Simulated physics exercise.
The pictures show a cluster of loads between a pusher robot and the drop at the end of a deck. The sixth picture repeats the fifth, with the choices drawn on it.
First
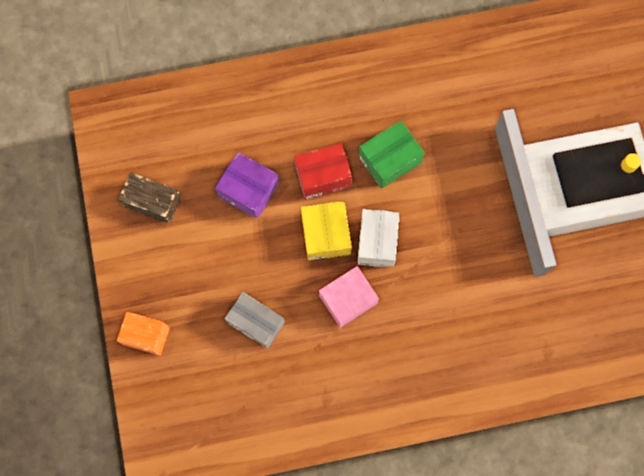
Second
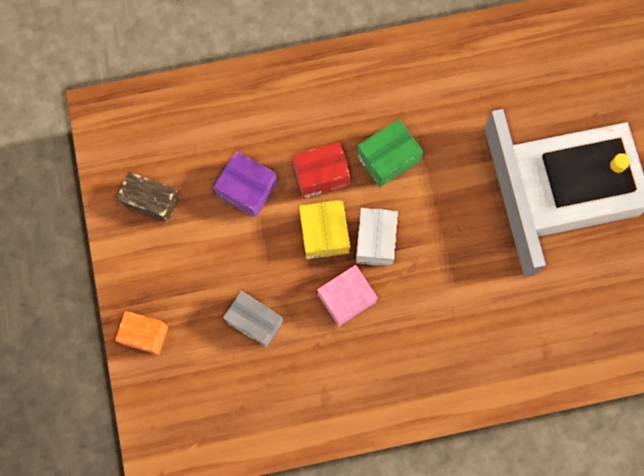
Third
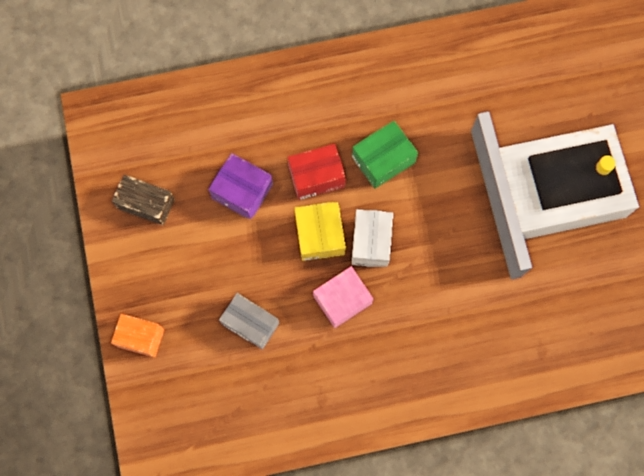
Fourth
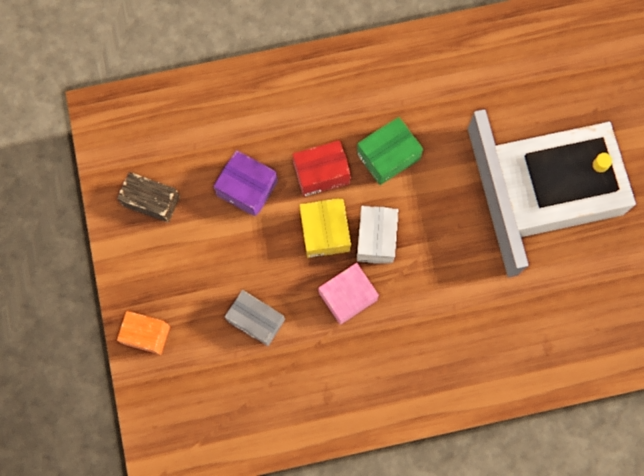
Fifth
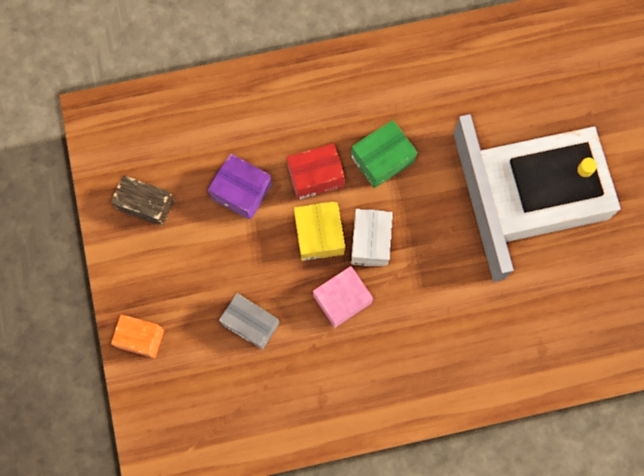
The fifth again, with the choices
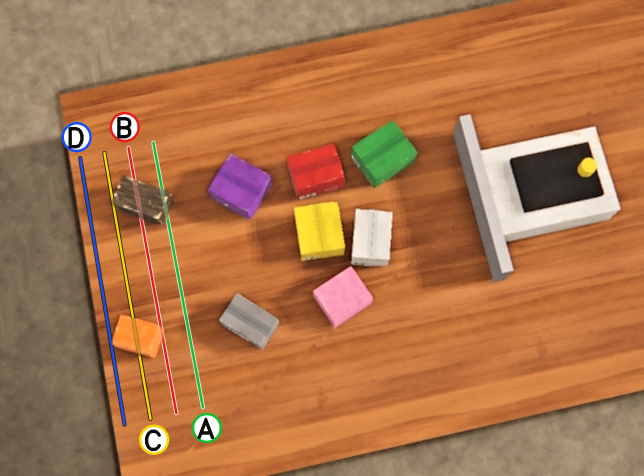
At first, a white robot with a wide grey front plate sits at the right of a wooden deck, apart from a loose cluster of colourful blocks. It then creeps left in small steps, narrowing the gap, and by the end it is slightly closer while the blocks stay in place, untouched.
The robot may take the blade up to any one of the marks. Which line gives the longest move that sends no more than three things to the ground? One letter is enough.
It should halt at A.
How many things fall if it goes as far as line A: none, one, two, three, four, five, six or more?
In all, three.
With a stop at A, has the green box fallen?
No.
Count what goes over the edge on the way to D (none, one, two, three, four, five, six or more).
By then, six or more.
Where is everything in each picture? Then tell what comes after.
Orange crate (144, 334); green box (391, 155); grey parcel (255, 321), in the first frame.
Robot (583, 173); white box (376, 238), in the second frame.
Robot (570, 176); pink crate (343, 297), in the third frame.
Robot (566, 173); purple parcel (246, 185), in the fourth frame.
Robot (551, 178); orange crate (138, 336); green box (384, 154); grey parcel (249, 322), in the fifth frame.
On the marked copy, A at (177, 270); B at (152, 276); C at (127, 281); D at (102, 287).
Taking A. A third of the way, robot (442, 202); green box (328, 164); purple parcel (225, 191).
Two thirds of the way, robot (330, 225); black crate (90, 211); purple parcel (129, 233).
When it is over, robot (242, 244); black crate over the edge; purple parcel over the edge; three fallen.
As for the rest, B drops five; C drops six; D drops nine.
